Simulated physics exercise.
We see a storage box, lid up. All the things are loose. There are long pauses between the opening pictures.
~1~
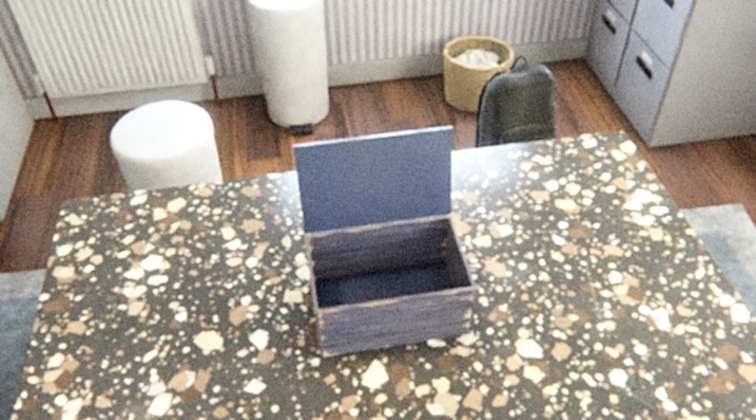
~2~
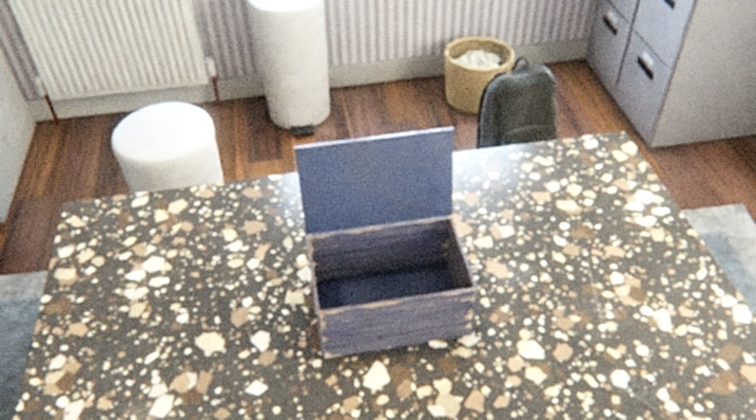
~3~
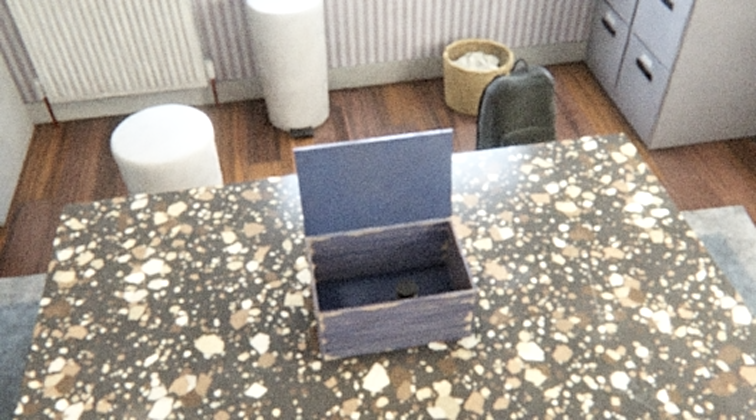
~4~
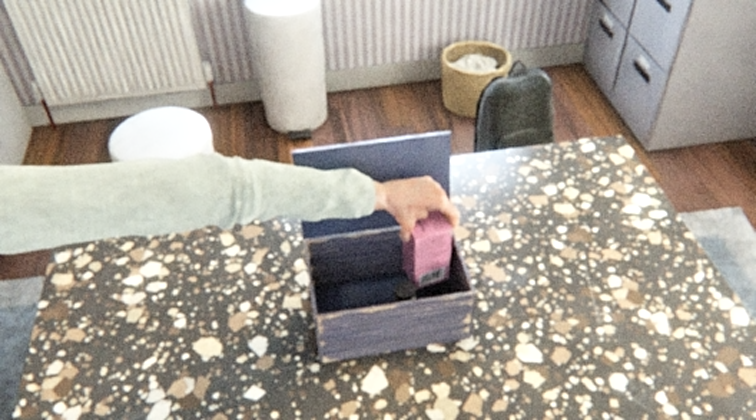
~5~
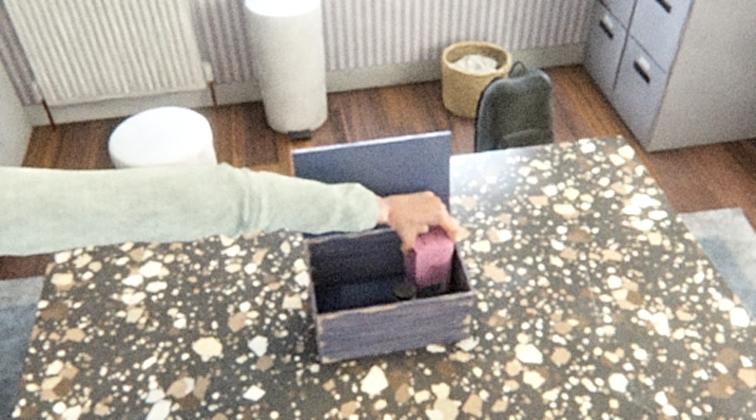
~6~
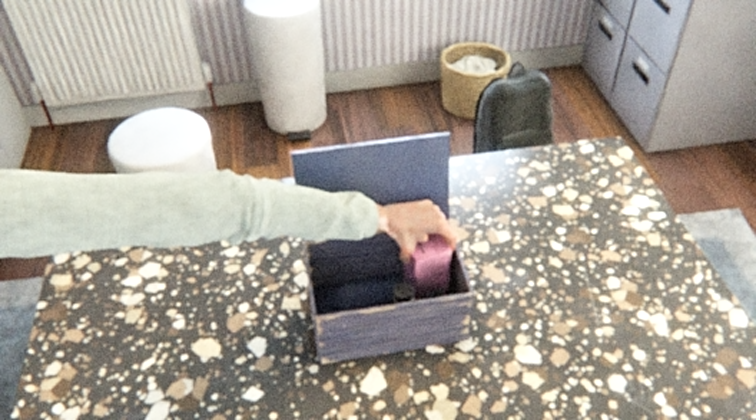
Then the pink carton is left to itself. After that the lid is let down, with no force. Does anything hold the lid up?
Outcome: The lid is held up.
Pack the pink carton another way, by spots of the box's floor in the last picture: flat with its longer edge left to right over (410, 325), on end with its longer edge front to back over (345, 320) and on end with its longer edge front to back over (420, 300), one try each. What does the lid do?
First, it will not close; second, it is held up; third, it will not close.
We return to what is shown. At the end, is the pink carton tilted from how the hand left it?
It stays as placed.
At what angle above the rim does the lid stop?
Some 25° above the rim.
Then, 1.30 s after the last picture, lid 78° above the rim.
Then, 1.80 s after the last picture, lid 45° above the rim.
At rest, lid 23° above the rim; both in place. Seen from the same camera at the end, pink carton near (426, 270).
